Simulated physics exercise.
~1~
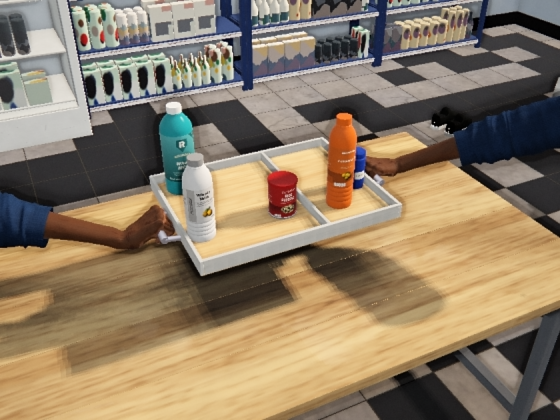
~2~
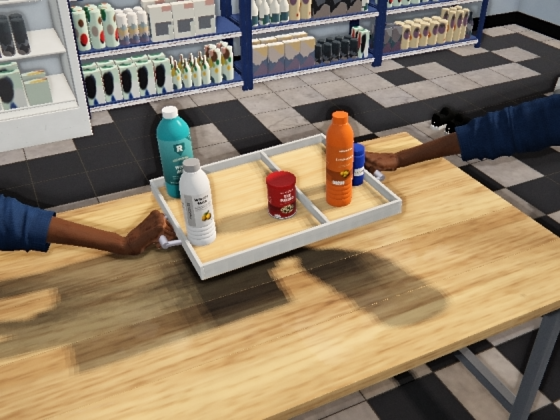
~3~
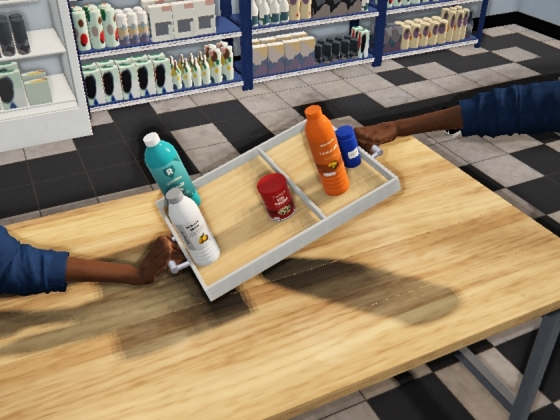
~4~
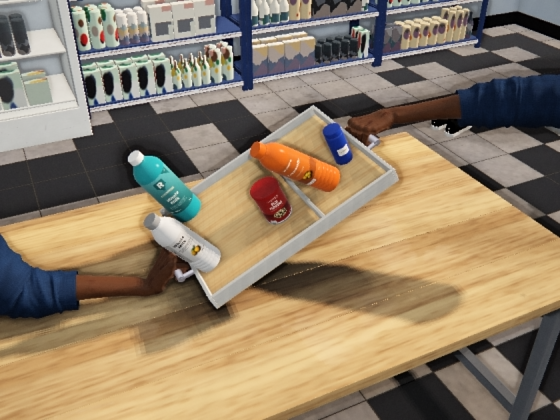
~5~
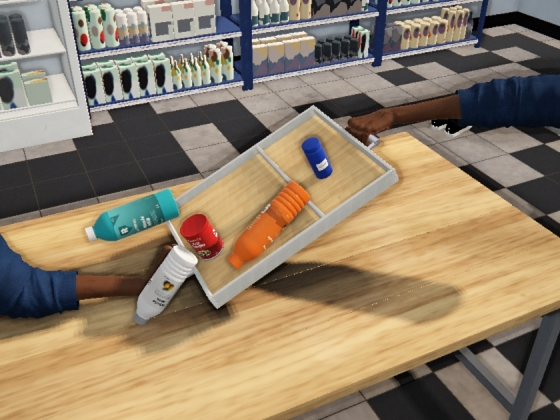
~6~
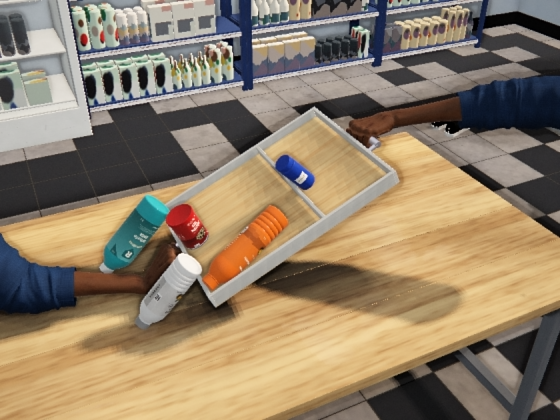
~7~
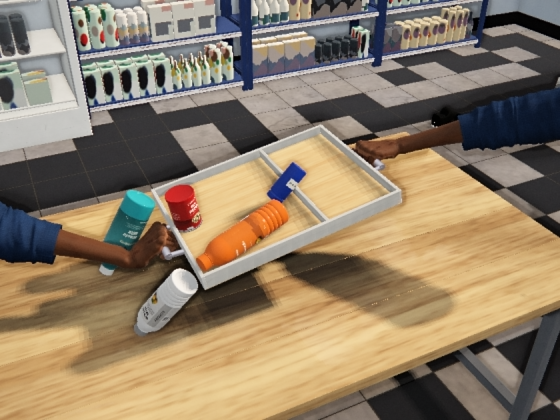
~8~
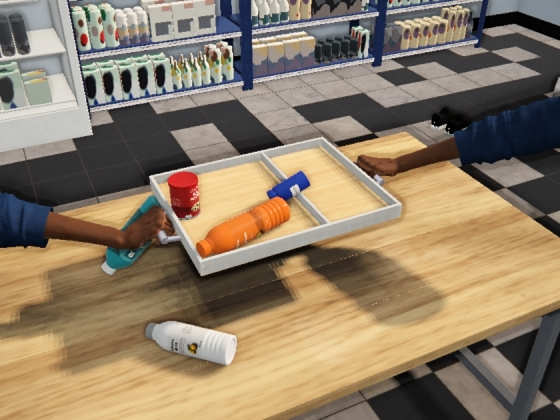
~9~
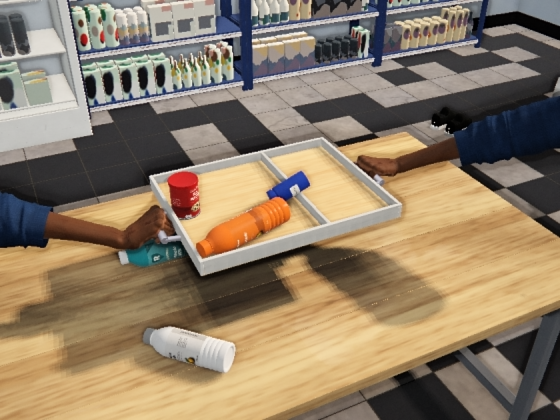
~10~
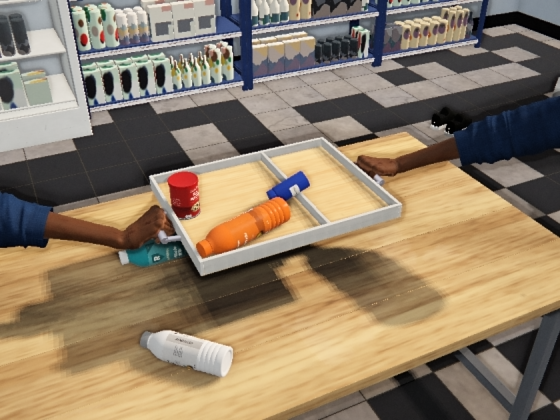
In a shop, hands tilting a tray left and levelling it, two bottles falling onto the table, an orange one lying aboard.
